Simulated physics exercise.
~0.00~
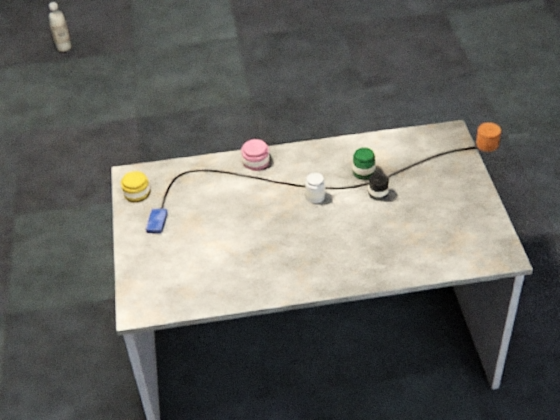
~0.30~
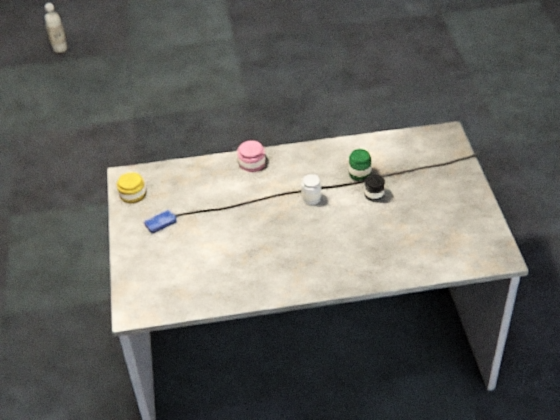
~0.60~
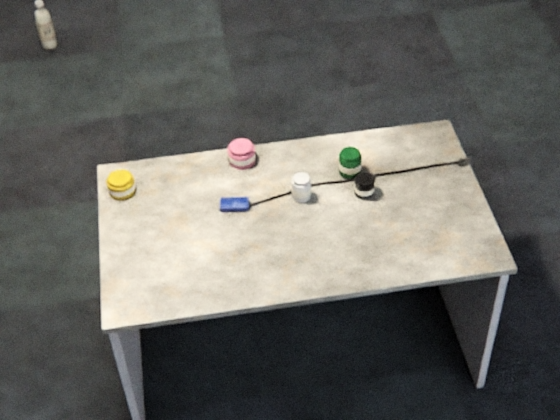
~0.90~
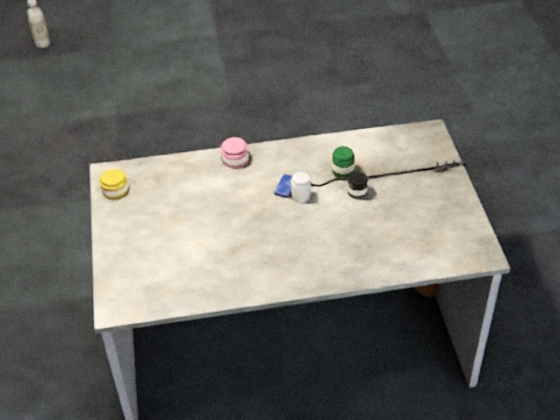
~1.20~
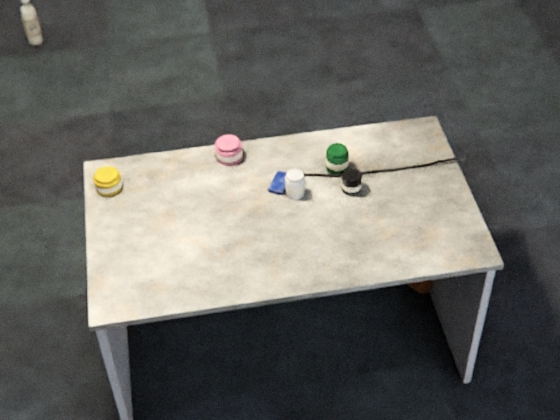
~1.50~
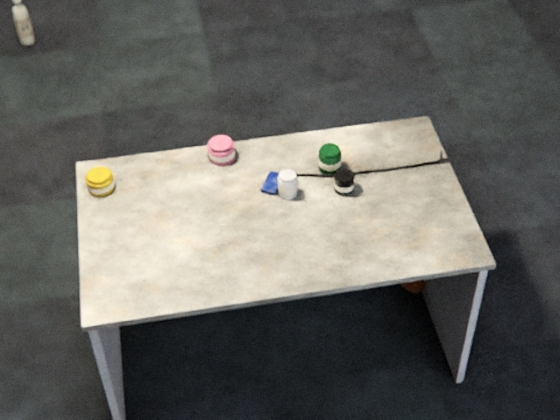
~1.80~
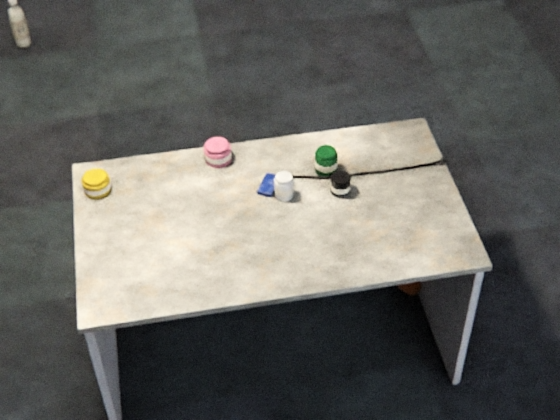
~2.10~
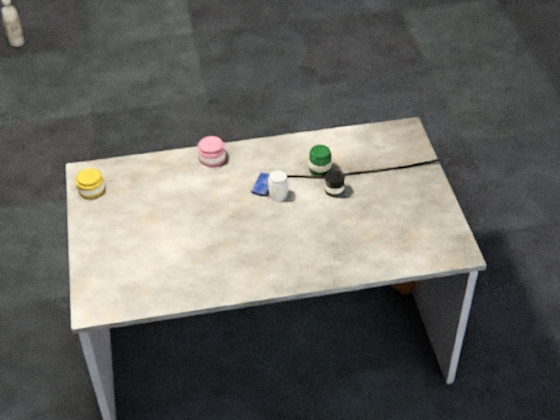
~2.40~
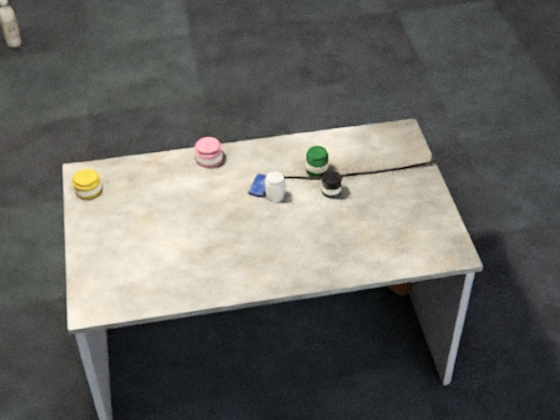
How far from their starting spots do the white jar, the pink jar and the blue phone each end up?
The blue phone ends up a long way to the right of where it began, while the white jar has barely shifted. The pink jar stays essentially where it was.
